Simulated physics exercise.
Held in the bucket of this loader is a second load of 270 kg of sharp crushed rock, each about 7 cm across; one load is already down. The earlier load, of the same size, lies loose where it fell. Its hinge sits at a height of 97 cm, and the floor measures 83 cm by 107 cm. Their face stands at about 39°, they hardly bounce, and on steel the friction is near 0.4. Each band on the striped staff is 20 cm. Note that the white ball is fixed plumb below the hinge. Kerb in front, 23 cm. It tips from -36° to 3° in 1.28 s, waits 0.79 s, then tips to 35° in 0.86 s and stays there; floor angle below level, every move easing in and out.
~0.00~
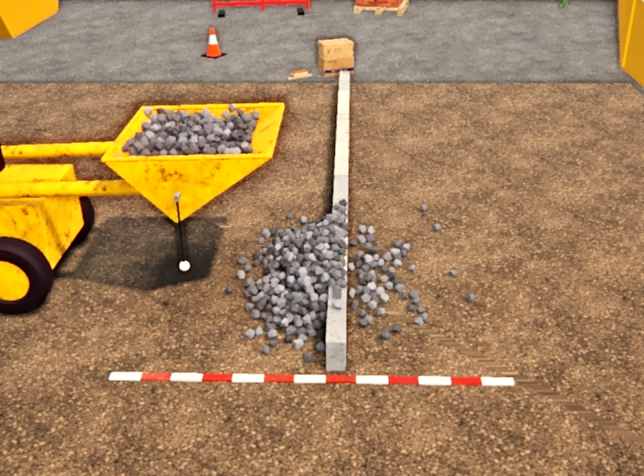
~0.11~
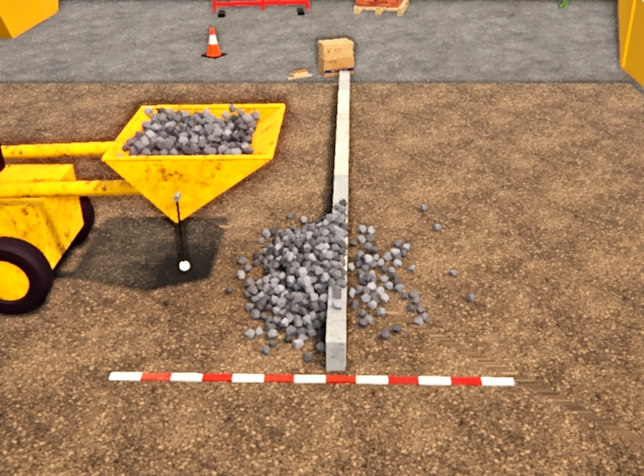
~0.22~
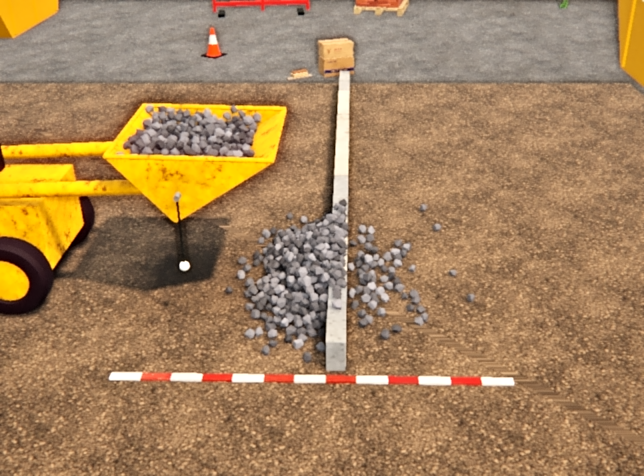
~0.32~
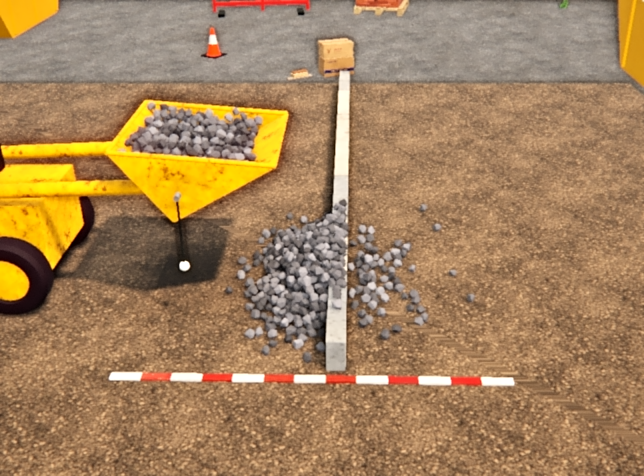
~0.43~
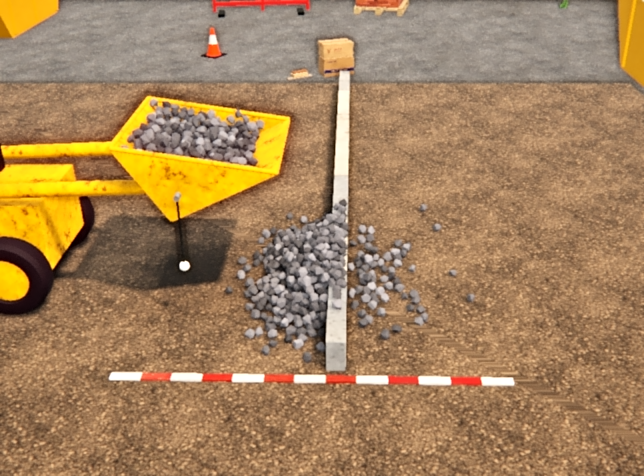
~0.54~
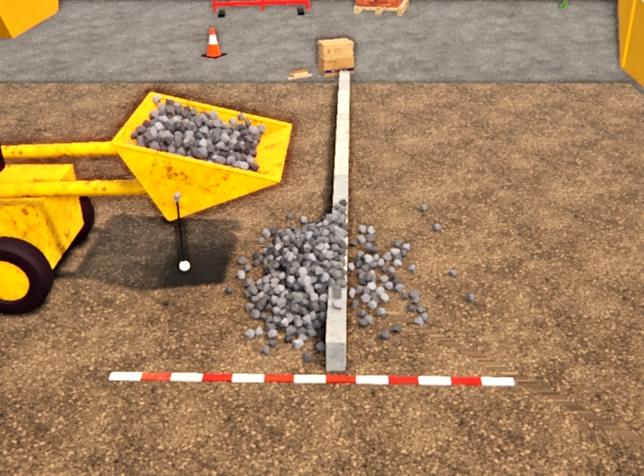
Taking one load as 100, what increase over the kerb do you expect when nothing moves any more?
1 out of 100.
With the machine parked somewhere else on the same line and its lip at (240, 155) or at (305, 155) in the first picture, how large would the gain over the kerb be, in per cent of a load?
0 %, then 25 %.
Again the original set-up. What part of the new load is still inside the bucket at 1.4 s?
Roughly 100 per cent remains inside.
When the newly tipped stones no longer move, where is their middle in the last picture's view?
I'd put their centre close to (280, 262).
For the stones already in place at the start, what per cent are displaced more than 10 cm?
0 per cent.
After 1.0 s the floor is at -3°; in per cent of one load, 100 in the bucket, 89 on this side of the kerb, 11 over the kerb; the foremost stones are at (432, 274).
After 1.4 s the floor is at 3°; in per cent of one load, 100 in the bucket, 89 on this side of the kerb, 11 over the kerb; the foremost stones are at (432, 274).
After 3.4 s the floor is at 35°; in per cent of one load, 28 in the bucket, 160 on this side of the kerb, 11 over the kerb; the foremost stones are at (432, 274).
After 5.9 s the floor is at 35°; in per cent of one load, 1 in the bucket, 187 on this side of the kerb, 12 over the kerb; the foremost stones are at (430, 262). Net gain over the kerb, 1.
